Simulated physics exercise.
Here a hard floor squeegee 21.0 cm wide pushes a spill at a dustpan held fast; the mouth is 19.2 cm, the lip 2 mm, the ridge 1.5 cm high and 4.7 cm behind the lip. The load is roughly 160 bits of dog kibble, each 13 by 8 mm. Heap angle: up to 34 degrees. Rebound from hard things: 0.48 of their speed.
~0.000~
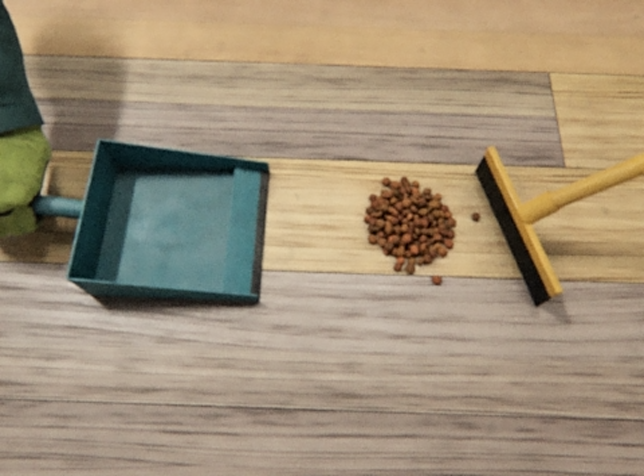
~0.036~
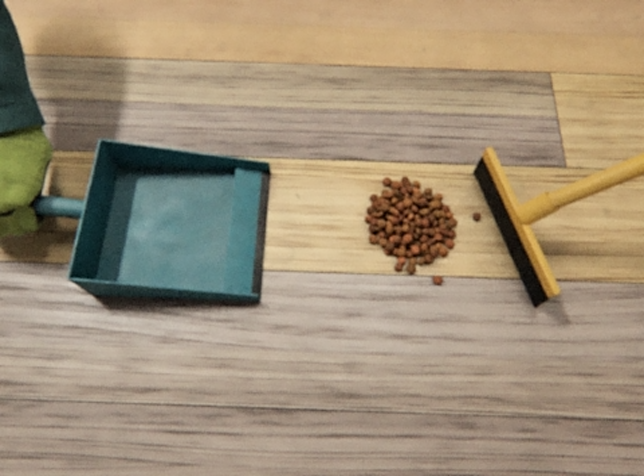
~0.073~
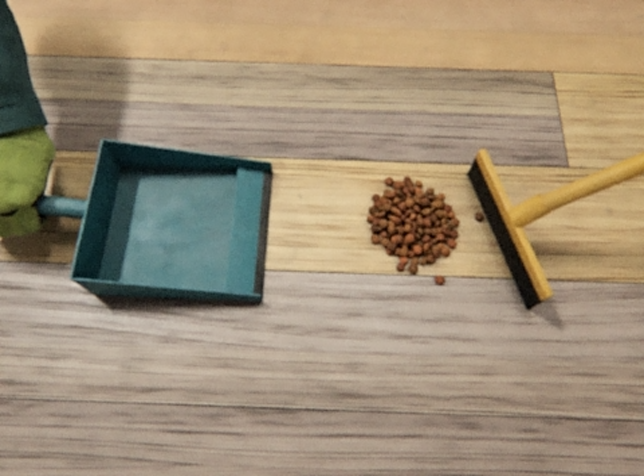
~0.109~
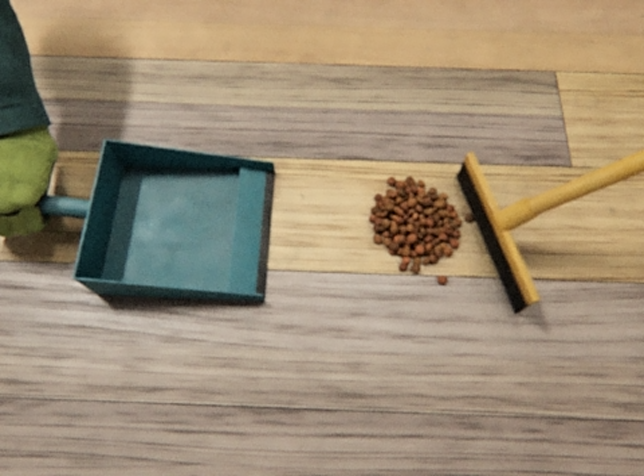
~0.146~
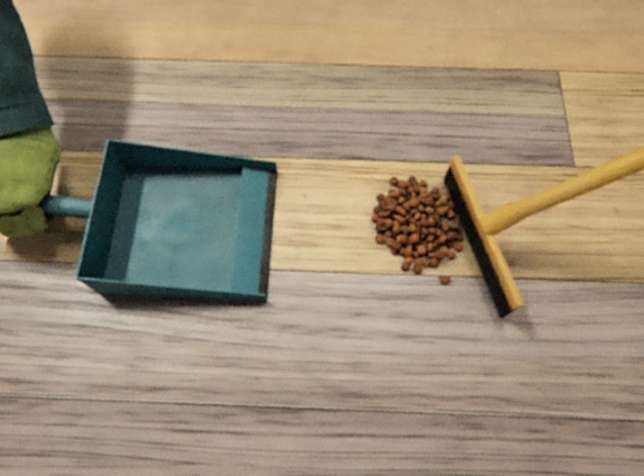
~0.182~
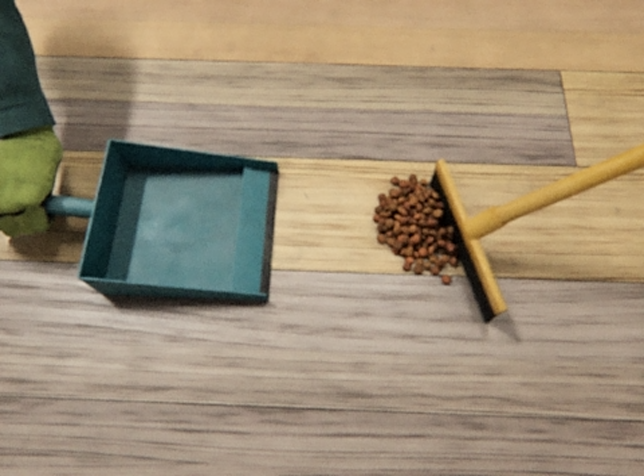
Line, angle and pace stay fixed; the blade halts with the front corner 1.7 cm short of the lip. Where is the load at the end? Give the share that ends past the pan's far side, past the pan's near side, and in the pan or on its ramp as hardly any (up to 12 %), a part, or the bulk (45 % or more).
Far side: Hardly any; near side: A part; pan: A part.
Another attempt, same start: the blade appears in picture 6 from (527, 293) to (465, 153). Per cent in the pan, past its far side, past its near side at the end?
Pan 15 % / far 5 % / near 5 %.
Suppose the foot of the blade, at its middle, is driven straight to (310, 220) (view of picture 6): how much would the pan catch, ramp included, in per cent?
That would come to near 15 percent.
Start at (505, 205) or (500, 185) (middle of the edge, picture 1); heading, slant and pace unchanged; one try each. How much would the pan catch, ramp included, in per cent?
Roughly 20 % and 10 %.
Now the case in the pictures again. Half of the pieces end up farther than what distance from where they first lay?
That distance is close to 20 cm.
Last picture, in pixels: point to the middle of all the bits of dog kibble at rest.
Somewhere near (281, 262) in the last picture.
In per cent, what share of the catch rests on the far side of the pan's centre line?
Something like 20 in a hundred.
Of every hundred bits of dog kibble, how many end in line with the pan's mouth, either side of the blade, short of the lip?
That works out near 60 percent.
After 0.35 s, middle of the blade 15 cm from the lip; 0 % over the lip, far side 0 %, near side 5 %.
After 0.47 s, middle of the blade 7 cm from the lip; 0 % over the lip, far side 0 %, near side 10 %.
After 0.71 s, middle of the blade 5 cm from the lip; 20 % over the lip, far side 0 %, near side 20 %.
At rest (1.2 s), far side 5 %, near side 20 %, pan 20 %, in front of the lip or behind the blade 60 %.
